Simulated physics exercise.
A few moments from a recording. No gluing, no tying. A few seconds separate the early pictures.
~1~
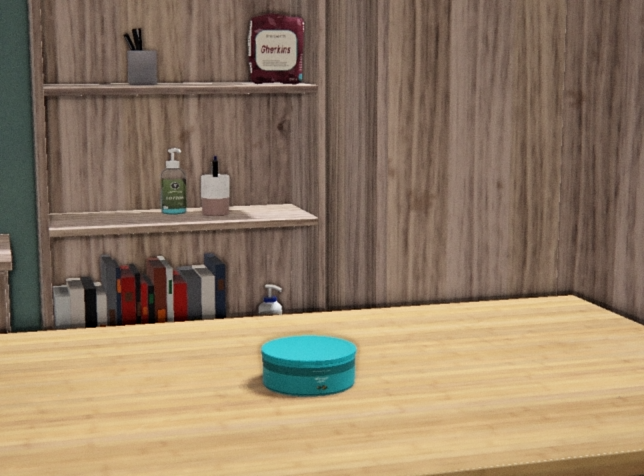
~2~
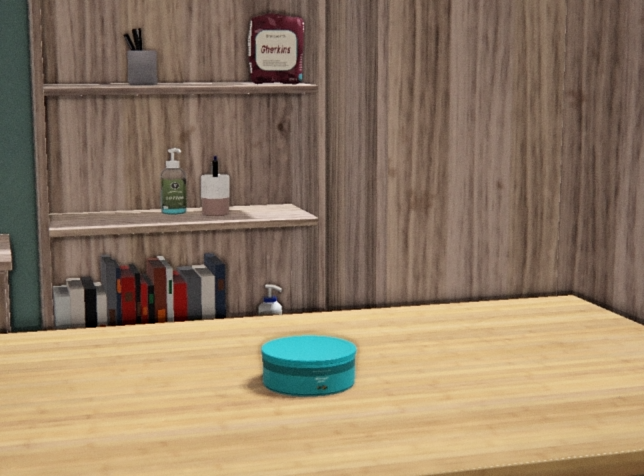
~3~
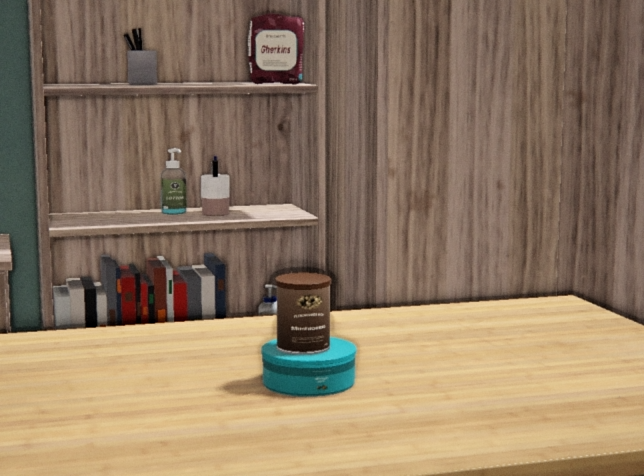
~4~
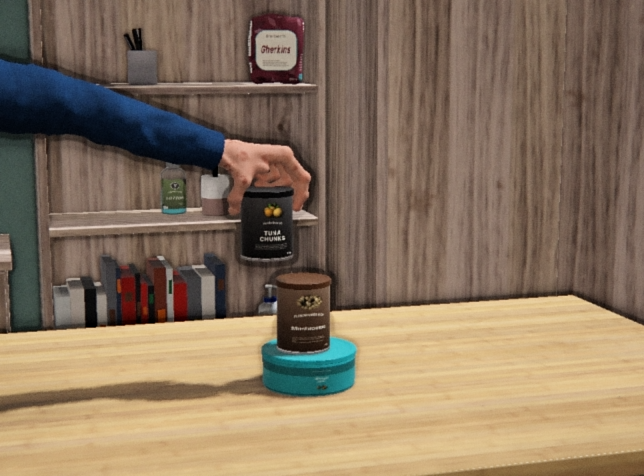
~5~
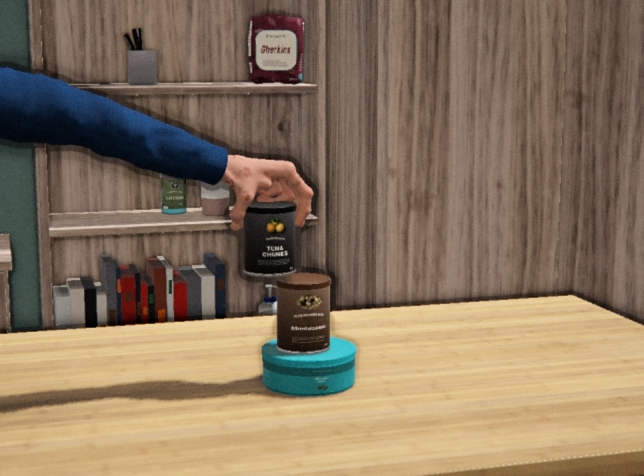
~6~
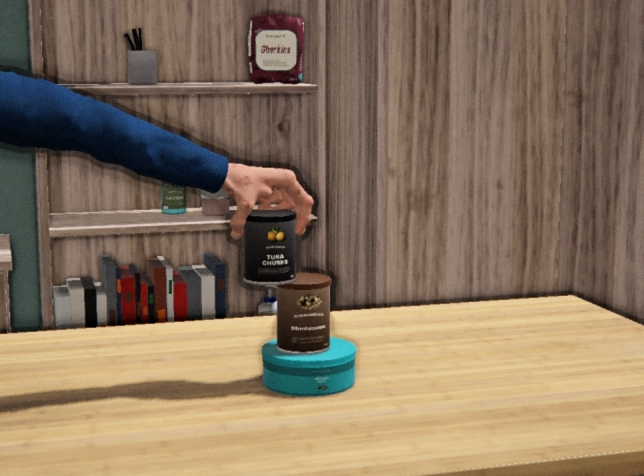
A blue-sleeved arm enters from the left over a pale wooden table, seen by a still camera from slightly above, with wood-panelled walls and shelves of books and bottles behind. A round turquoise tub sits alone near the middle at first, then a brown lidded canister appears on top of it. The hand grips a black pot above the canister and lowers it slightly, drifting a little right.
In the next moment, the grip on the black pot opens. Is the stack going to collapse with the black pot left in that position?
Honestly, the pile doesn't make it, sadly.
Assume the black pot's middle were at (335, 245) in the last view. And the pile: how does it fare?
The pile then goes over.
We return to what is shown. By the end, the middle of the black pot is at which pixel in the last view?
At about (228, 364).
Then, 0.40 s past the last view, black pot now fallen.
Then, 0.50 s past the last view, things are still on the move.
Finally, fallen, black pot; the other 2 still in place. Final places as the last picture's camera would see them, black pot near (228, 365). The pile loses its balance.
